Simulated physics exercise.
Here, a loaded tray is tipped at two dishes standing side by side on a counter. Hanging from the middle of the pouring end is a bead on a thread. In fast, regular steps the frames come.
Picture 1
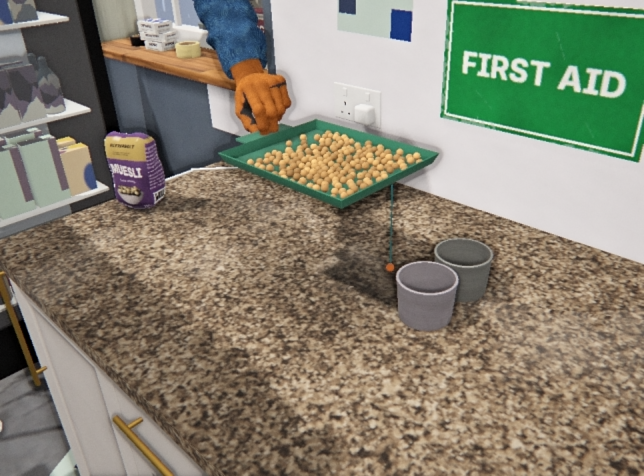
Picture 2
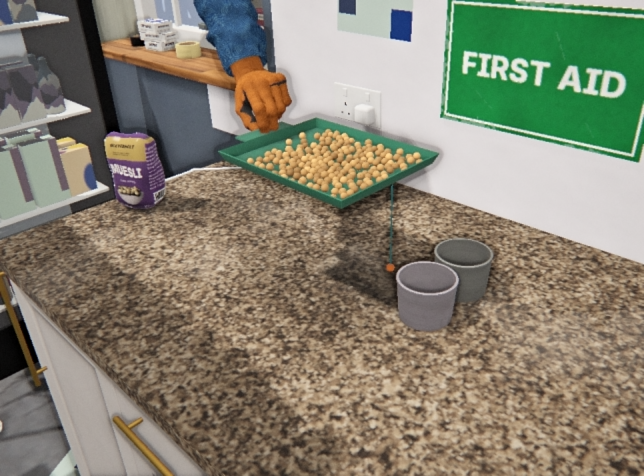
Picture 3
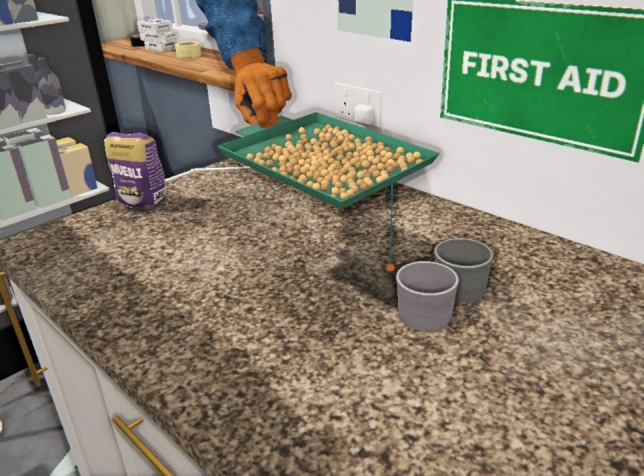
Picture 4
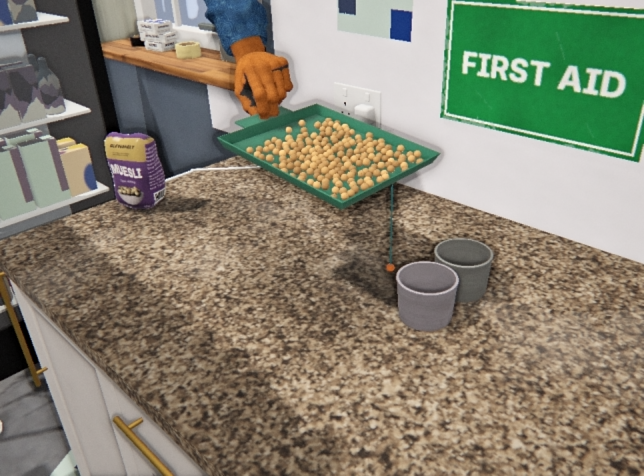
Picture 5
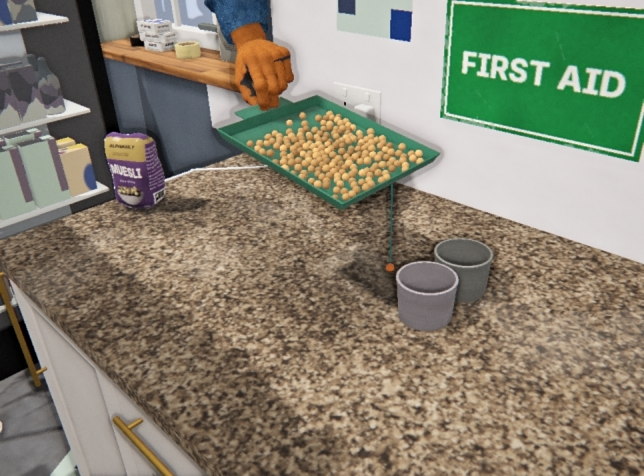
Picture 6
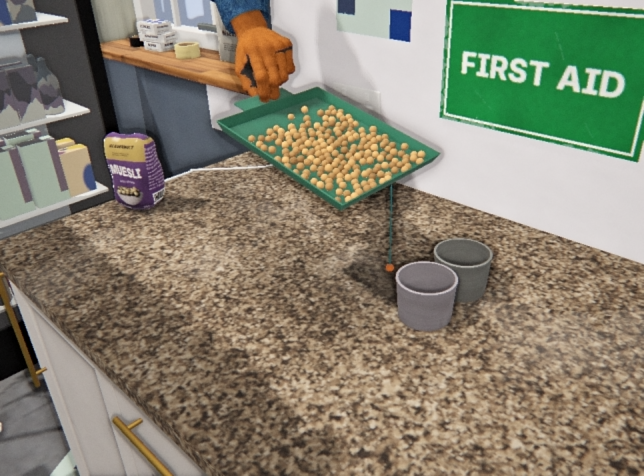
At the start, an orange-gloved hand holds a green tray of round wooden beads nearly level above a speckled counter, near two grey cups. The hand then gradually raises the tray's back end, tilting it slightly toward the cups, and the beads shift a little while the cups stay still.
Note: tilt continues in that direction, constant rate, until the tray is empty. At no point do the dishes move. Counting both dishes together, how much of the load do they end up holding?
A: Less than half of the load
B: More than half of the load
A, less than half of the load.
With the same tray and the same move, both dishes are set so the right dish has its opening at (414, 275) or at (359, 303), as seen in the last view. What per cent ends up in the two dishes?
50 %, 20 %.
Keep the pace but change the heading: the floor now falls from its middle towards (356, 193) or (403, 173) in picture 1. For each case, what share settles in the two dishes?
0 % and 80 %.
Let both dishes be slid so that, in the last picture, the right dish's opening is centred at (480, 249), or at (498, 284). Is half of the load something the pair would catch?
Taking them in turn, it's short of half and then short of half.
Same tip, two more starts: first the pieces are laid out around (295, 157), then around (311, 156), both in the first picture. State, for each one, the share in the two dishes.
In order, roughly 20 % and 20 %.
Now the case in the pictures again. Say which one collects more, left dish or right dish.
It is the left-hand dish.
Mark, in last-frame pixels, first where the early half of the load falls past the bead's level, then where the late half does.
(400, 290) first, (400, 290) later.
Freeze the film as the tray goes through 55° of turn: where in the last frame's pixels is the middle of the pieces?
Check around (385, 186) in the last picture.
Shortly afterwards, tray tipped steeply; near two thirds on the tray; only a few in the left dish; a little outside both; near a quarter in the air.
Next, tray tipped right over; near a quarter in the left dish; only a few in the right dish; near two thirds outside both; only a few in the air.
Some moments later, tray tipped past a quarter turn; near a quarter in the left dish; only a few in the right dish; the bulk outside both.
In the end, tray tipped past a quarter turn; near a quarter in the left dish; only a few in the right dish; the bulk outside both.
